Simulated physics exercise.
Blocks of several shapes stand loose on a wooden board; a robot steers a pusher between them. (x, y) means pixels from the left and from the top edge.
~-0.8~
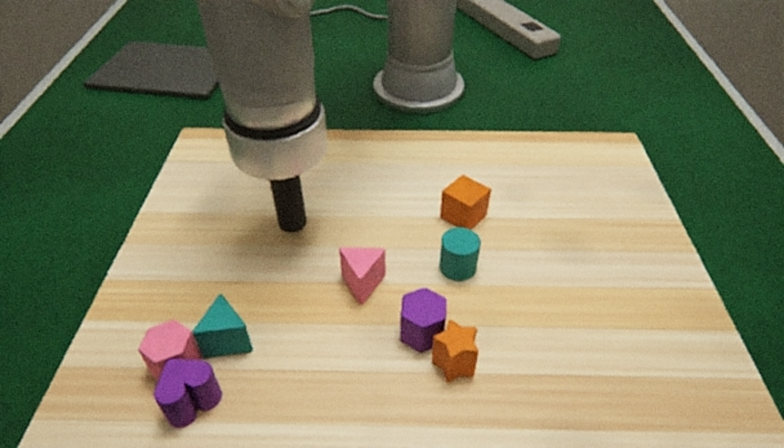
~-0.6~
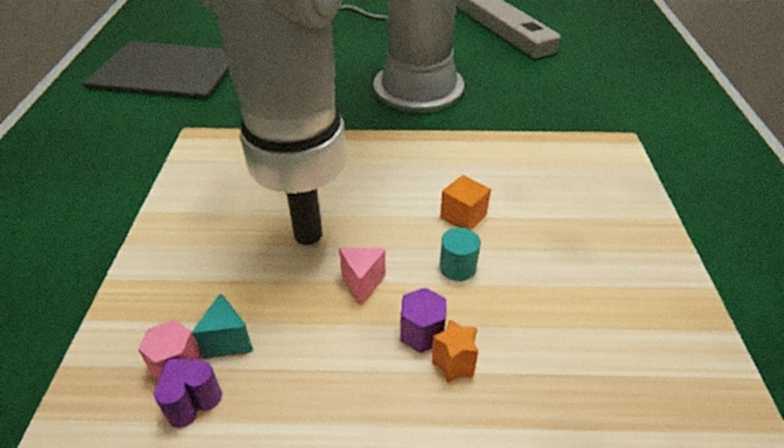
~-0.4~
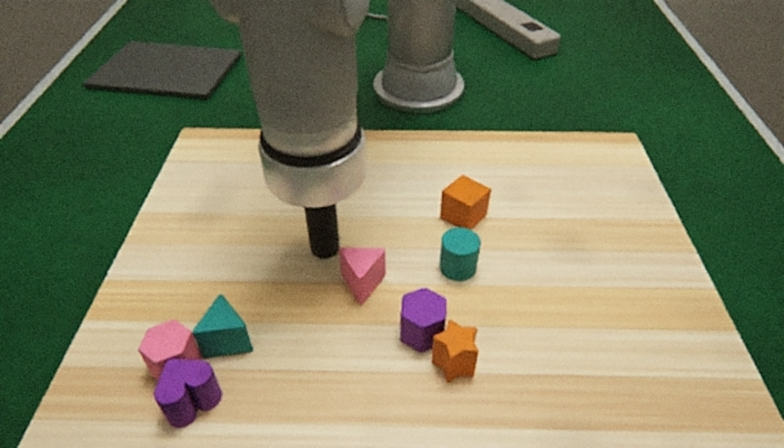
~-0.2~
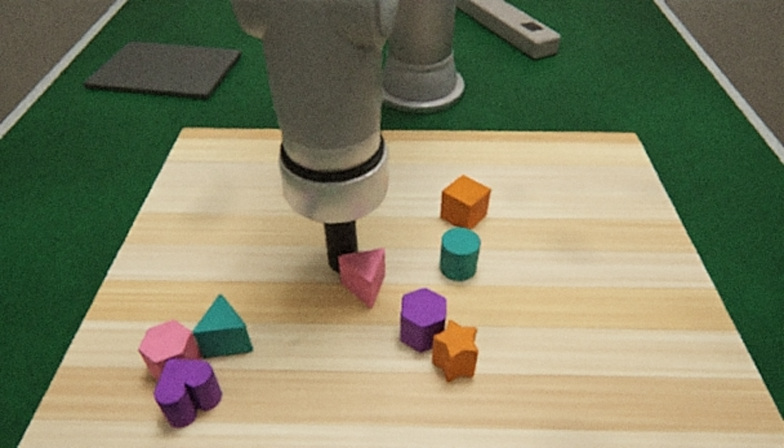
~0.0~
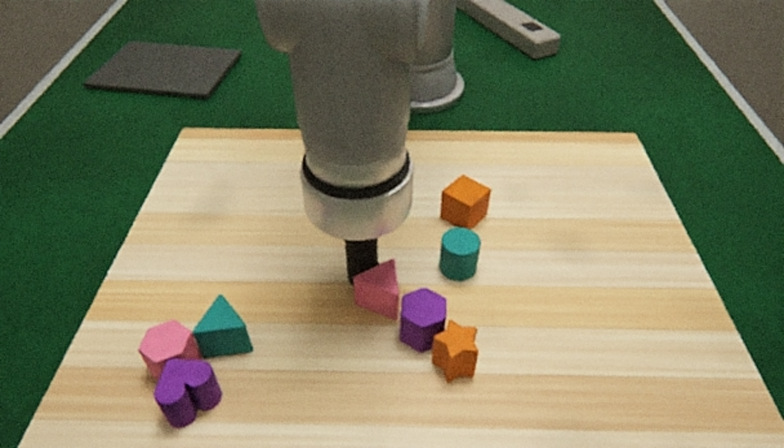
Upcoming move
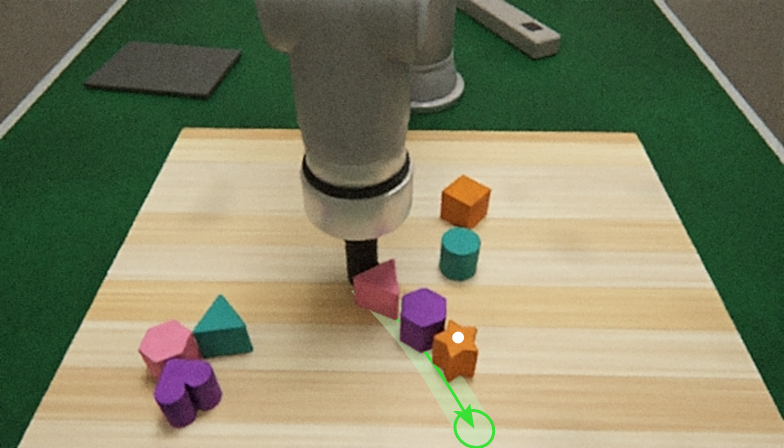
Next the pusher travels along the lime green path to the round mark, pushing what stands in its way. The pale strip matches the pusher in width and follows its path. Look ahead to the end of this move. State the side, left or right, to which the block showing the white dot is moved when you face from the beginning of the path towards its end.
Seen from start to end, it moves left.
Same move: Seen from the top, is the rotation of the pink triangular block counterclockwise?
Final answer: No.
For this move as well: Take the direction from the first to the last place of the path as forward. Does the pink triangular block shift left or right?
It will end up to the right.
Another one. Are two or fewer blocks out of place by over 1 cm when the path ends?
No, it doesn't check out.
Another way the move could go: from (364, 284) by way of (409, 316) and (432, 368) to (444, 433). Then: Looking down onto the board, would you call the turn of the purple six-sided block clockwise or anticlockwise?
The turn is anti-clockwise.
Path on the board, from (364, 284) by way of (420, 345) to (474, 428); the dot is on the orange star-shaped block.
The first path, step by step. One third of the way, pusher at (402, 317); pink triangular block at (399, 328), turned 10° clockwise; purple six-sided block at (441, 314); orange star-shaped block at (469, 343), turned 15° clockwise.
Two thirds of the way, pusher at (438, 364); pink triangular block at (406, 356), turned 90° clockwise; purple six-sided block at (478, 330), turned 80° anticlockwise; orange star-shaped block at (496, 365), turned 30° clockwise.
At the end, pusher at (476, 423); pink triangular block at (405, 357), turned 90° clockwise; purple six-sided block at (480, 330), turned 85° anticlockwise; orange star-shaped block at (503, 370); turquoise circular block in place.
